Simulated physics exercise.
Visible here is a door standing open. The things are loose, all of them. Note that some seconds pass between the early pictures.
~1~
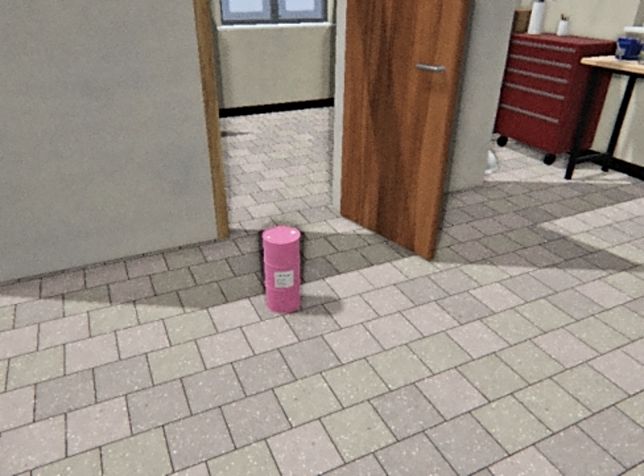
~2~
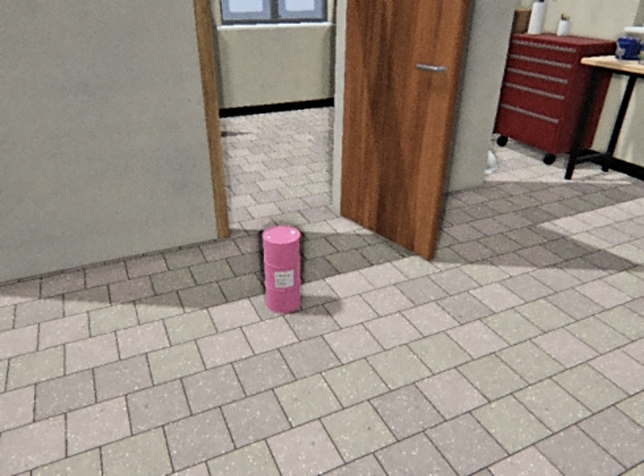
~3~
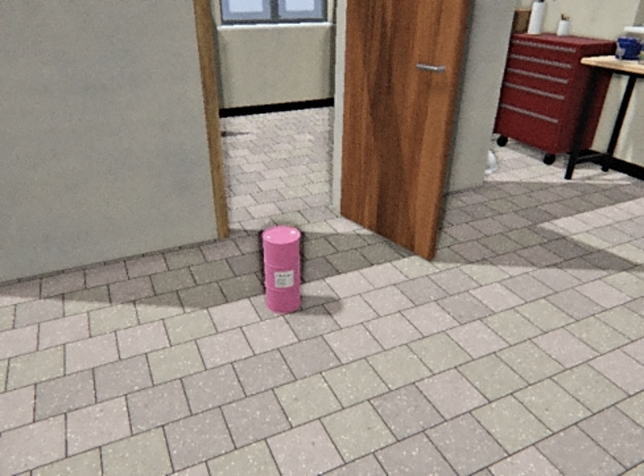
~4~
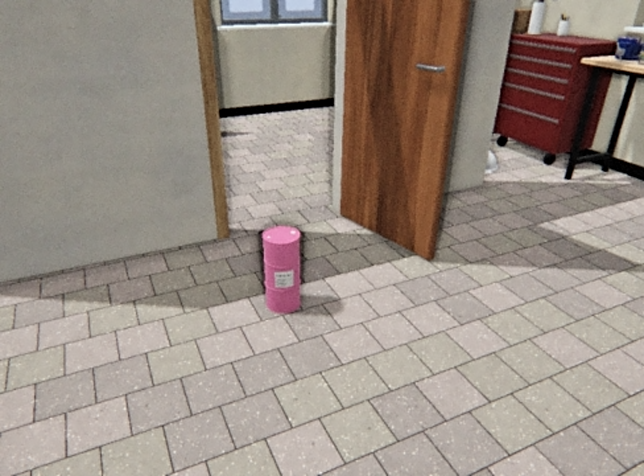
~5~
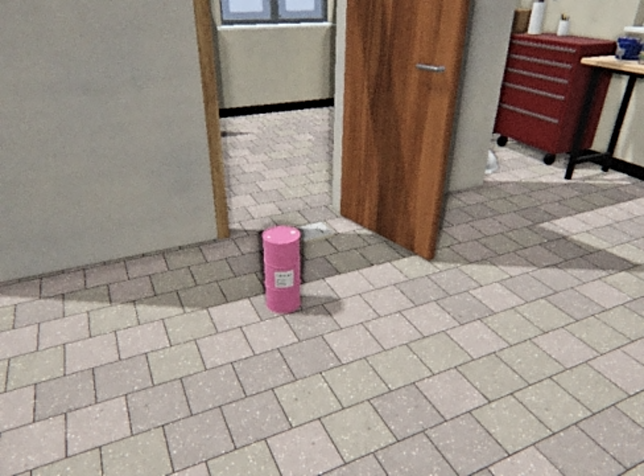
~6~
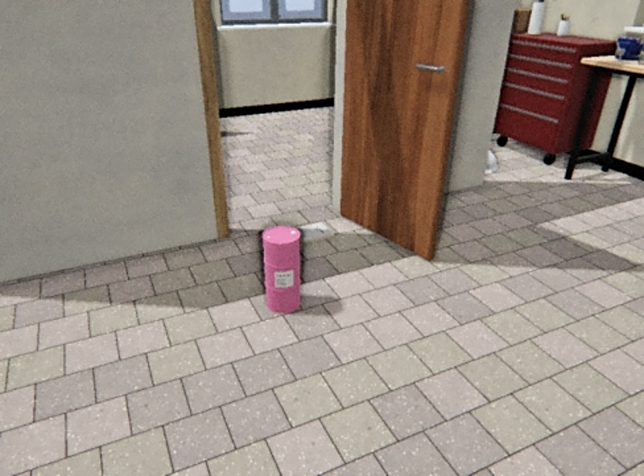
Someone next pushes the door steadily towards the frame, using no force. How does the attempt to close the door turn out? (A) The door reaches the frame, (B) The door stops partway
The door reaches the frame.
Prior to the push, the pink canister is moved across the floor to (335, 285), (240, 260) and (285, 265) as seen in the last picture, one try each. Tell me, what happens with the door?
First try: It closes fully; second try: It closes fully; third try: It gets stuck.
Then, 0.80 s after the last picture, door at 68°.
Then, 1.20 s after the last picture, door at 37°; white book slid a little near (296, 231).
Then, 1.60 s after the last picture, door at 7°; white book slid about its own width near (278, 223).
At rest, door at 0°; moved from the start, white book; pink canister in place. Seen from the same camera at the end, white book near (274, 218).
